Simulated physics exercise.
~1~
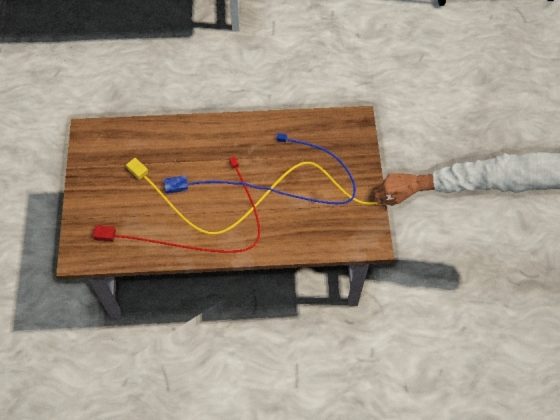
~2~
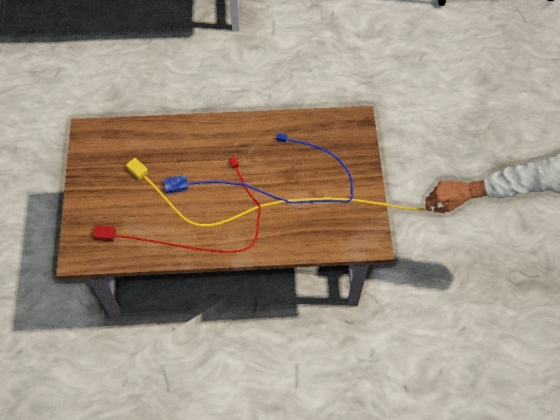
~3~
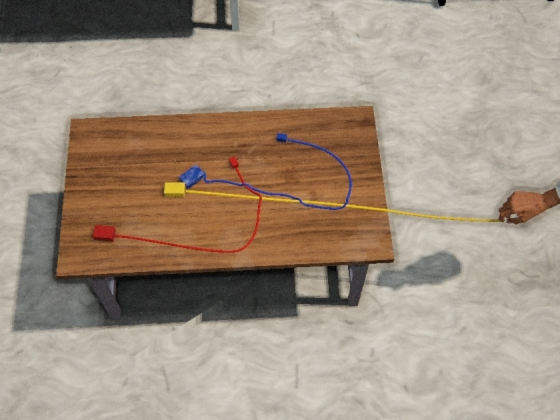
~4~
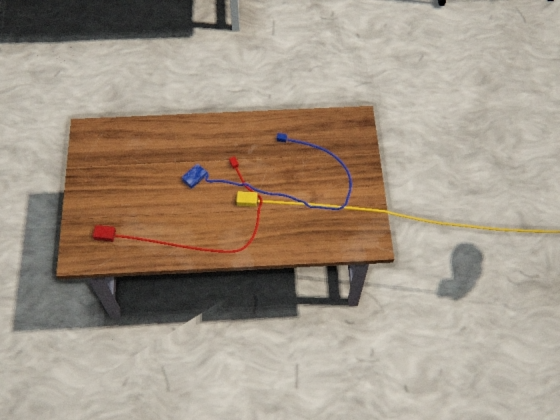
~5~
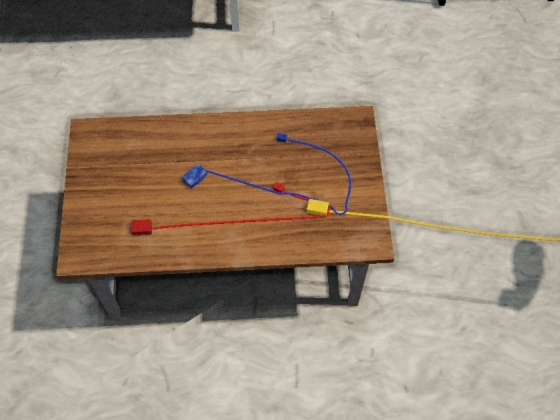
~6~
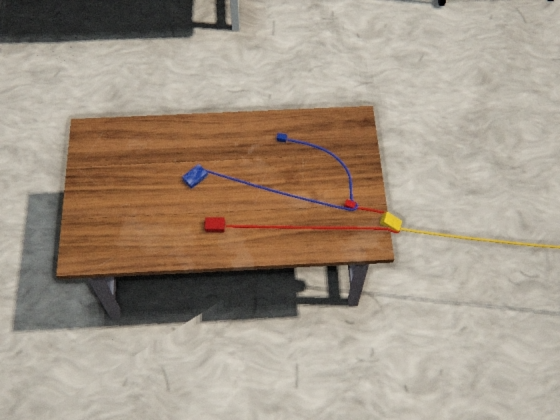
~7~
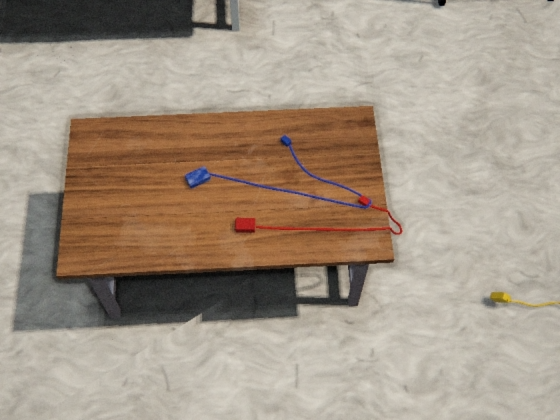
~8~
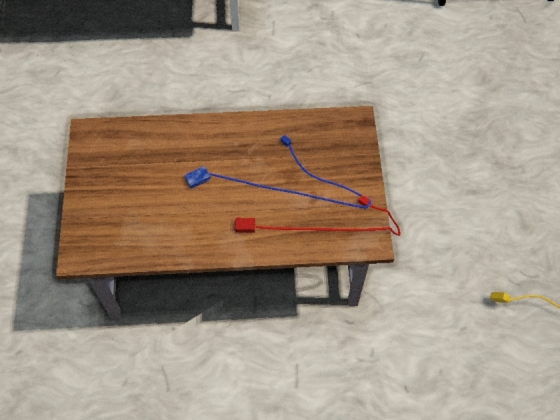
Hand pulling a yellow cable rightwards off a wooden table, its charger falling to the floor after dragging red and blue cables along.
